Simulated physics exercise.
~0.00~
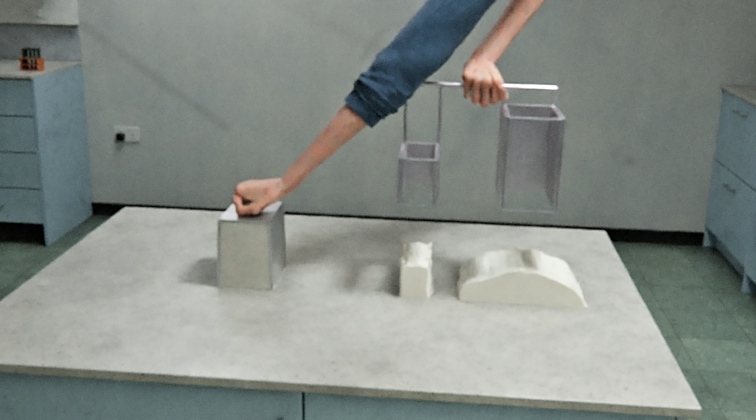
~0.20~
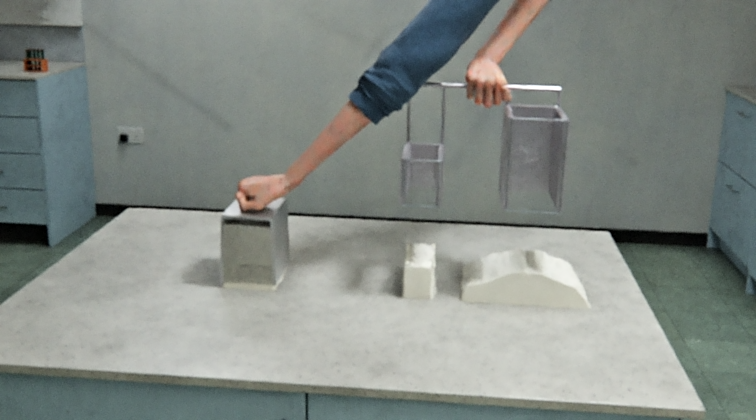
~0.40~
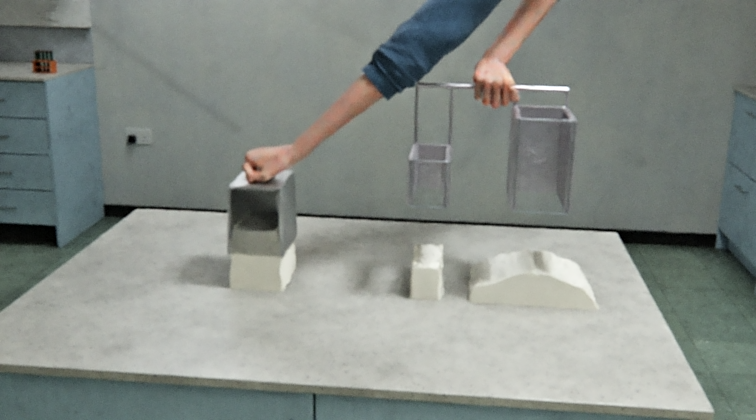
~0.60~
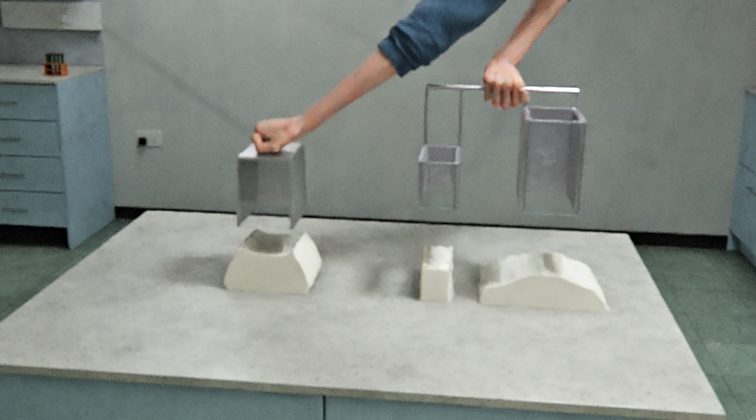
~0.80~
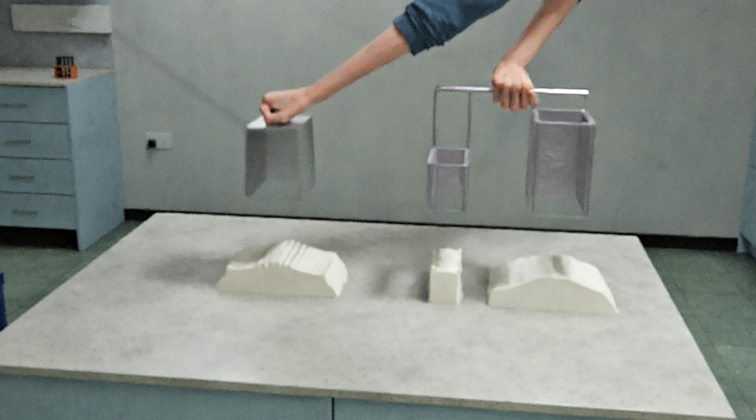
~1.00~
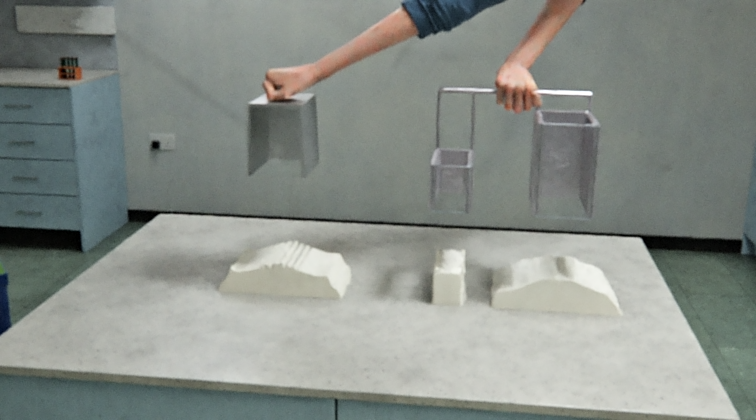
A grey tin sits upside down under a fist at the left of a pale grey tabletop, seen from slightly above in a room with blue drawers. To its right, another hand holds a bar with two greyish open containers above two cream-white mounds, one small and blocky, one wide and rounded. The tin rises steadily, baring a white block of packed powder. As it clears, the block slumps and spreads outward, while the view drifts slightly left. Finally the tin hangs well above a low, ridged mound with sloping sides, about half the tin's height.
